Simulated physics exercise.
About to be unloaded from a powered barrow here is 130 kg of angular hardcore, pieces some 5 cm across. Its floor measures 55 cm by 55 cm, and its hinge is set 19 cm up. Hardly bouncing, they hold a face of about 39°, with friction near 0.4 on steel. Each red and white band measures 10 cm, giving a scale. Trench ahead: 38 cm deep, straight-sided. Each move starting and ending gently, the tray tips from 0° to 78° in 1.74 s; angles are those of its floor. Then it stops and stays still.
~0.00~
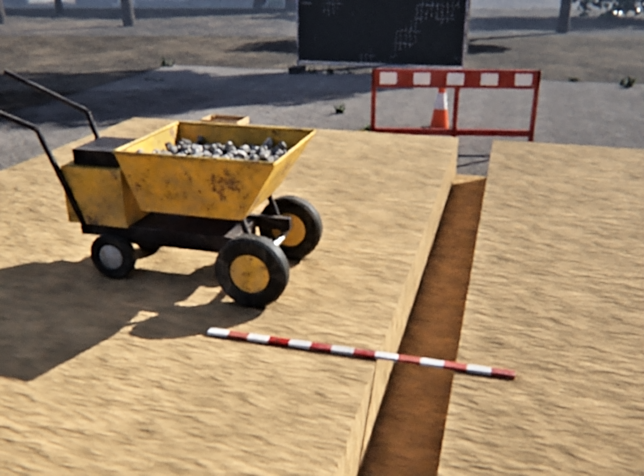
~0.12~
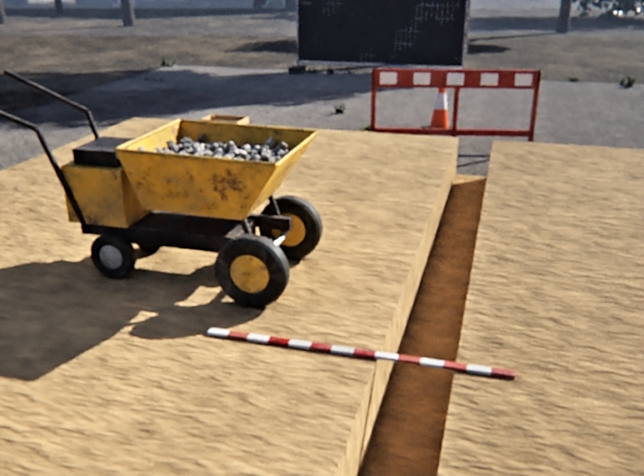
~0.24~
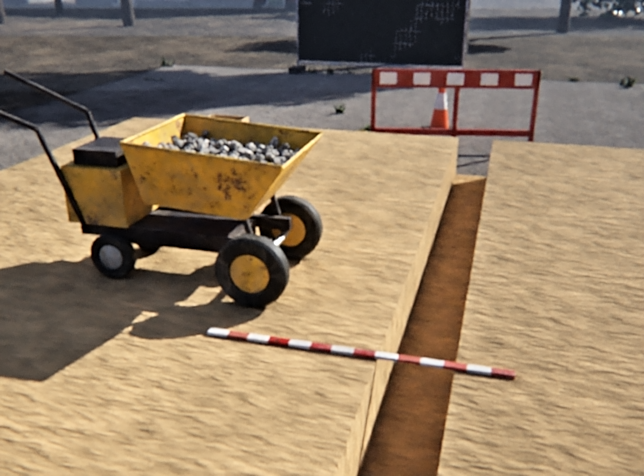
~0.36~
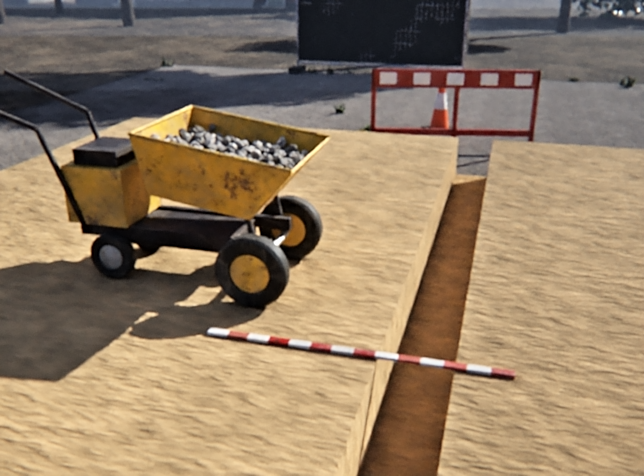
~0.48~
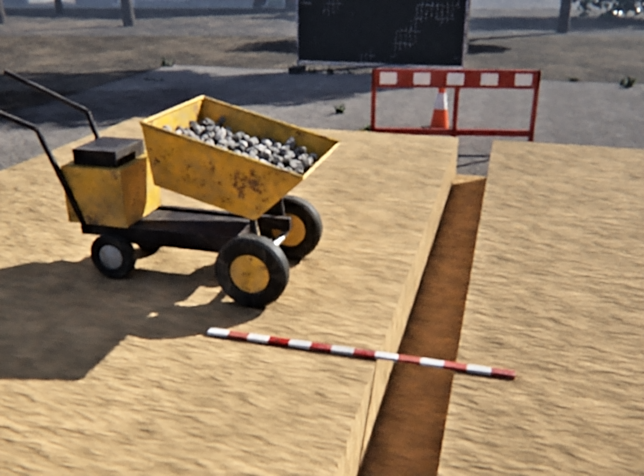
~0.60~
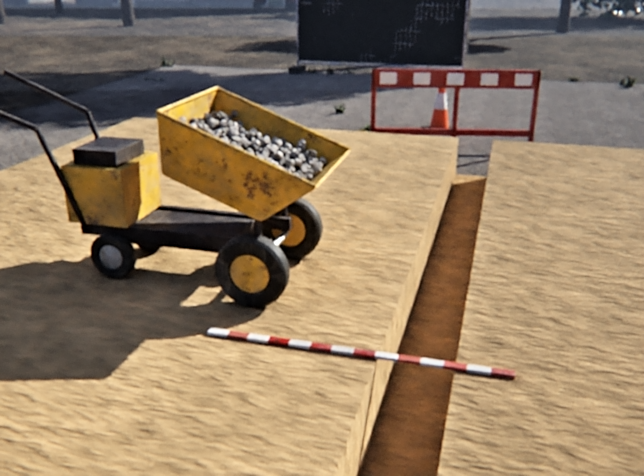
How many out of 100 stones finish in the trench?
About 90 of them.
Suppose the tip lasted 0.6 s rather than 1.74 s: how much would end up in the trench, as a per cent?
Estimate: About 85 %.
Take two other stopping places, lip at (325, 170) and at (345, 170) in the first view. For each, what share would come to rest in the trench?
From the first spot near 85, from the second near 65 per cent.
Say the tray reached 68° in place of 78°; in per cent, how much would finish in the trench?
About 40 per cent would end up in the trench.
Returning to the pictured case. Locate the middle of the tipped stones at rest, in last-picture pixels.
Resting centre: About (424, 342).
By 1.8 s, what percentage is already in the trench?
25 per cent, give or take.
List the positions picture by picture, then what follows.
In the first picture, lip at (274, 165), floor tilted 0°, highest stones at (222, 148).
In the second picture, the tray is at 1°, its lip at (277, 165); the top of the load is at (211, 146); the stones move at 0.2 m/s on average.
In the third picture, lip at (283, 168), floor tilted 4°, highest stones at (204, 141); the stones move at 0.3 m/s on average.
In the fourth picture, lip at (292, 172), floor tilted 9°, highest stones at (201, 135); the stones move at 0.4 m/s on average.
In the fifth picture, the tray is at 15°, its lip at (303, 178); the top of the load is at (206, 128); the stones move at 0.5 m/s on average.
In the sixth picture, lip at (316, 187), floor tilted 21°, highest stones at (216, 120); the stones move at 0.6 m/s on average.
After 1.3 s the floor is at 66°; 100 % in the tray; the foremost stones are at (369, 245).
After 1.8 s the floor is at 78°; 70 % in the tray, 6 % short of the trench, 24 % in the trench; the foremost stones are at (460, 359).
After 2.2 s the floor is at 78°; 42 % in the tray, 9 % short of the trench, 49 % in the trench; the foremost stones are at (471, 359).
After 4.1 s the floor is at 78°; 0 % in the tray, 10 % short of the trench, 90 % in the trench; the foremost stones are at (474, 349).
